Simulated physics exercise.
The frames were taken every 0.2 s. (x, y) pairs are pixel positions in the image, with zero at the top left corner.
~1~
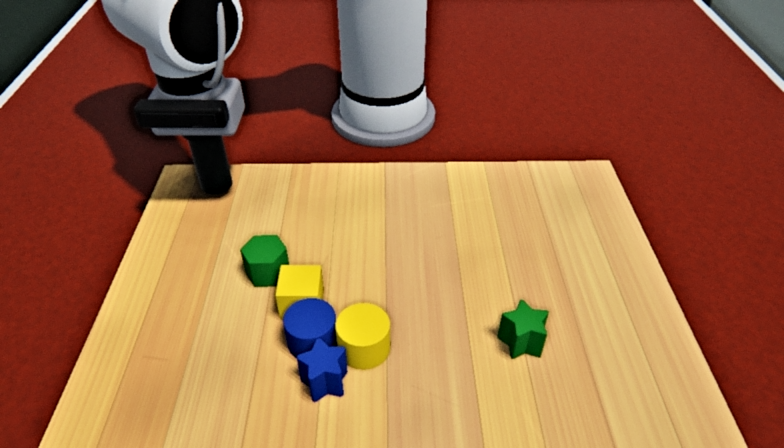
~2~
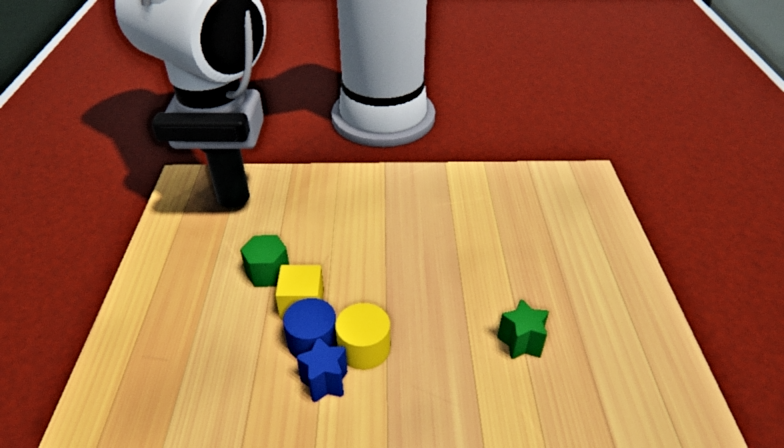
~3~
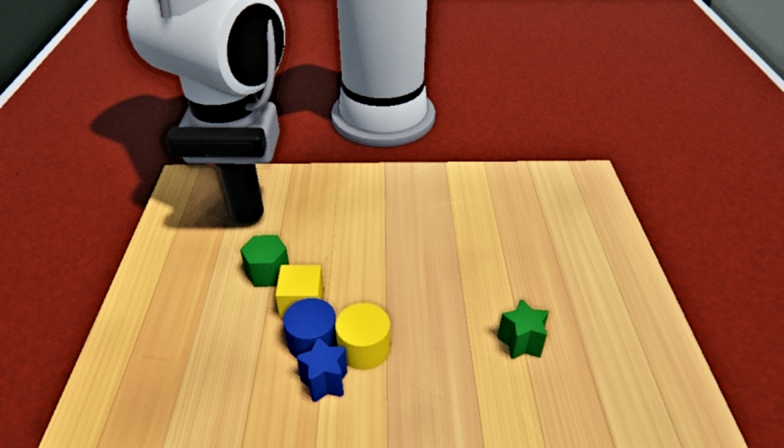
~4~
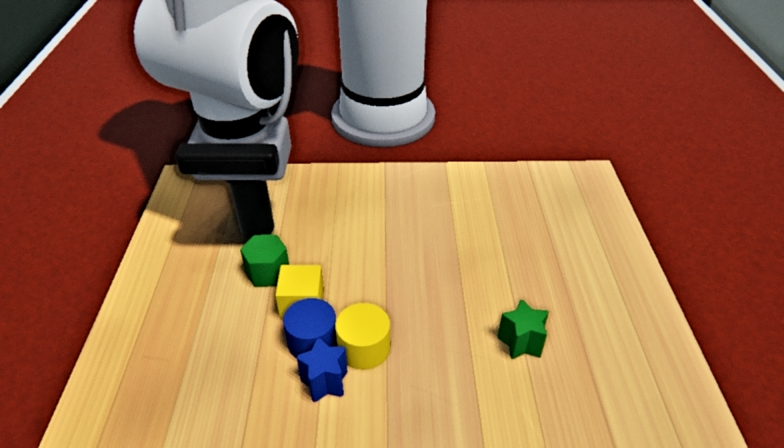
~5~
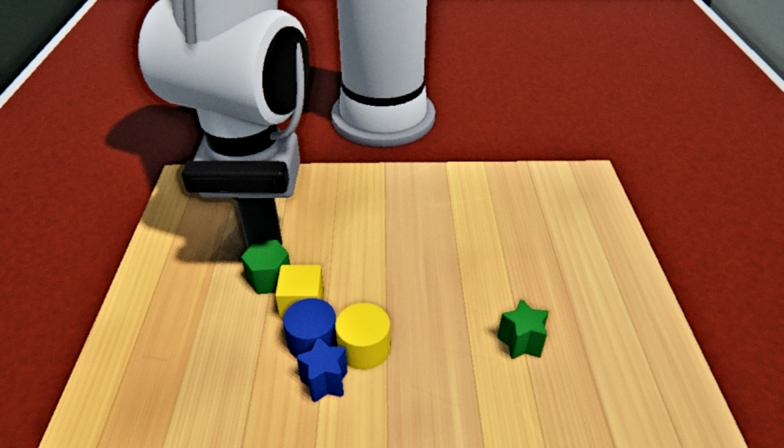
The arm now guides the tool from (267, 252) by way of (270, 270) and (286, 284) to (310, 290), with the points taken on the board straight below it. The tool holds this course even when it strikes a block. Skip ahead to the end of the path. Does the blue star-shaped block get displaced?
Answer: Yes.
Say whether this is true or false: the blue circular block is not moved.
False
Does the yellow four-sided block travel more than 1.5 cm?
I'd say yes.
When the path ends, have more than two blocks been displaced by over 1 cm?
Yes, it checks out.
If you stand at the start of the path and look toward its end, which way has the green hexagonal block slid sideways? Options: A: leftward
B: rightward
My answer is option B.
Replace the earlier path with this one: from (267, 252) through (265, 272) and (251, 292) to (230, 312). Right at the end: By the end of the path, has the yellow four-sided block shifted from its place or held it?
Displaced, by a centimetre or more.
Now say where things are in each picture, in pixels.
The first frame shows tool's lower end at (217, 185); green hexagonal block at (263, 248); yellow four-sided block at (299, 279); blue circular block at (309, 317); blue star-shaped block at (322, 358).
The second frame shows tool at (234, 198); blocks still.
The third frame shows tool at (248, 212); blocks still.
The fourth frame shows tool at (258, 228); blocks still.
The fifth frame shows tool at (265, 245); green hexagonal block at (265, 254); yellow four-sided block at (299, 279); blue circular block at (309, 317); blue star-shaped block at (322, 358).
What follows on the original path. Halfway along, tool at (275, 271); green hexagonal block at (260, 283); yellow four-sided block at (305, 290), turned 55° anticlockwise; blue circular block at (321, 329); blue star-shaped block at (324, 372), turned 10° anticlockwise.
At the end, tool at (309, 282); green hexagonal block at (256, 288); yellow four-sided block at (312, 296), turned 30° anticlockwise; blue circular block at (322, 334); blue star-shaped block at (325, 377), turned 15° anticlockwise.
